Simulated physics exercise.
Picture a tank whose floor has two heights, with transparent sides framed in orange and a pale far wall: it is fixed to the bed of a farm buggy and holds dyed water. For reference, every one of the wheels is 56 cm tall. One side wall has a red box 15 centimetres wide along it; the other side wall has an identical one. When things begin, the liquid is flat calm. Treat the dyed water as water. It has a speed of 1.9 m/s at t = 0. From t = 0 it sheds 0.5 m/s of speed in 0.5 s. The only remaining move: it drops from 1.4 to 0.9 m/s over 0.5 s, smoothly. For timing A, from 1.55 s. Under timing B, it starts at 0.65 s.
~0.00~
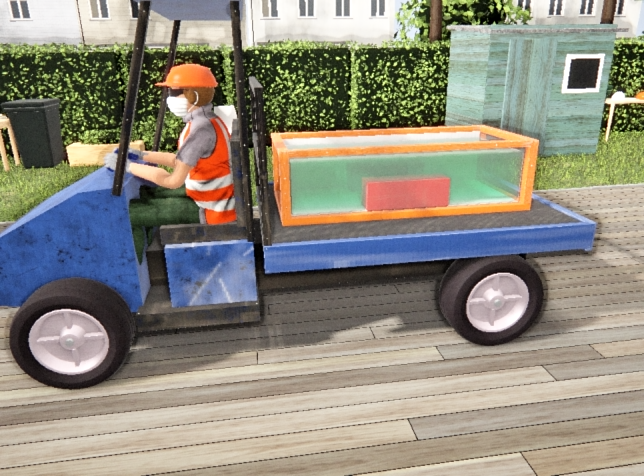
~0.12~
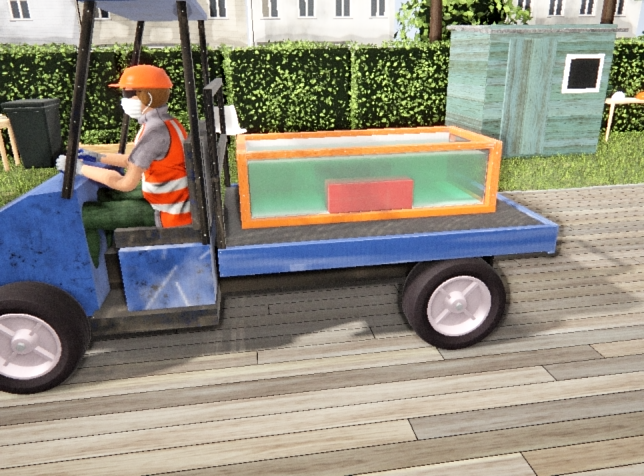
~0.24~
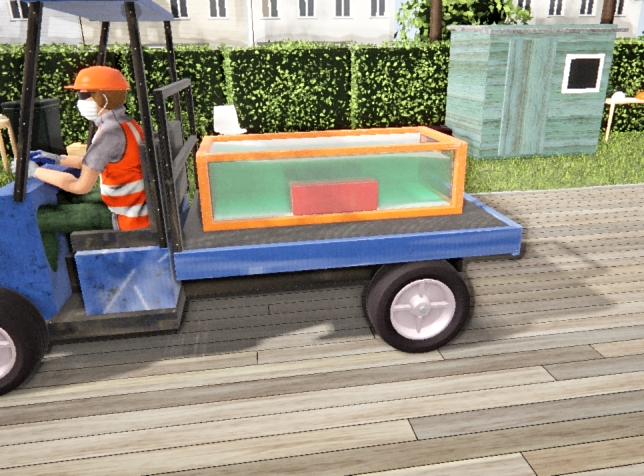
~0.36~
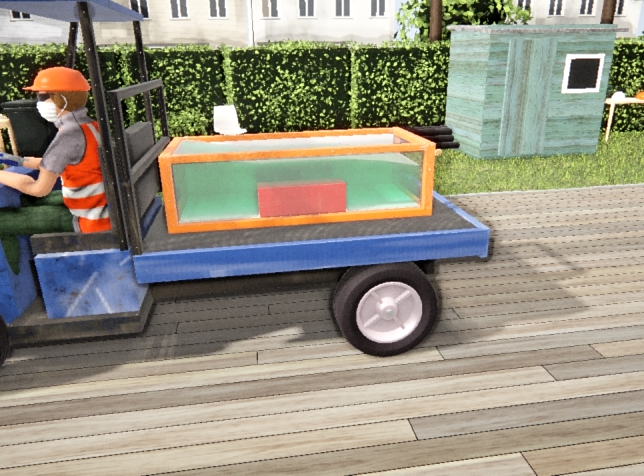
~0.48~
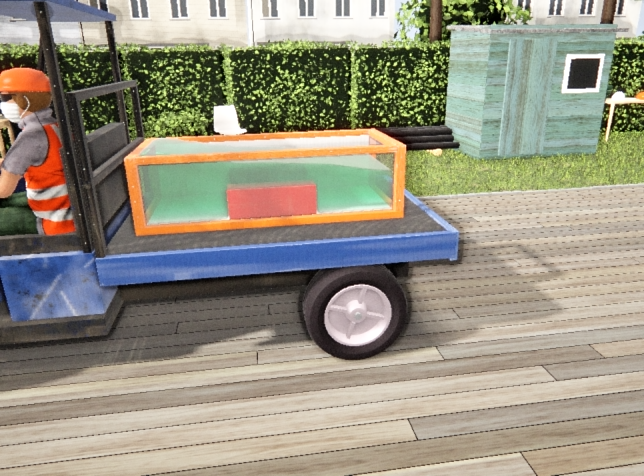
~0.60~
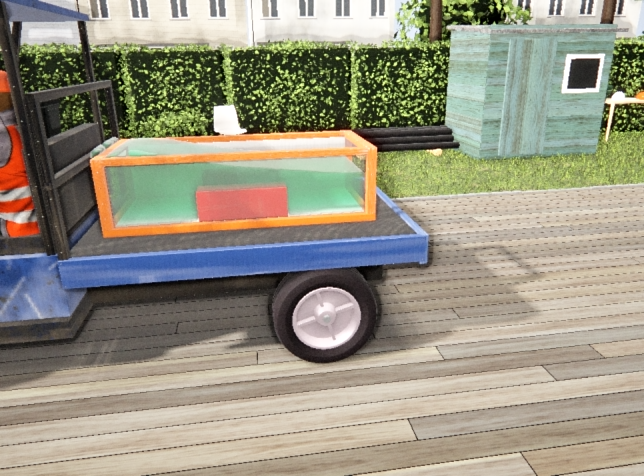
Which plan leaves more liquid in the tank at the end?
Plan B.
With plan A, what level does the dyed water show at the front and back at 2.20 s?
Front: 40 cm; back: 24 cm.
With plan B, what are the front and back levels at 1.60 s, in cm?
Front: 28 cm; back: 36 cm.
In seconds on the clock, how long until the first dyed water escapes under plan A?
At roughly 1.0 s.
For plan A, At 2.20 s the surface is 40 cm up at the front and 23 cm at the back; 1 per cent is out, over the back and the front.
For plan A, At 5.03 s 7 per cent is out, over the back and the front, 16 of 235 litres.
For plan B, At 1.60 s the surface is 28 cm up at the front and 36 cm at the back; 2 per cent is out, over the front.
For plan B, At 4.14 s 3 per cent is out, over the front, 6 of 235 litres.
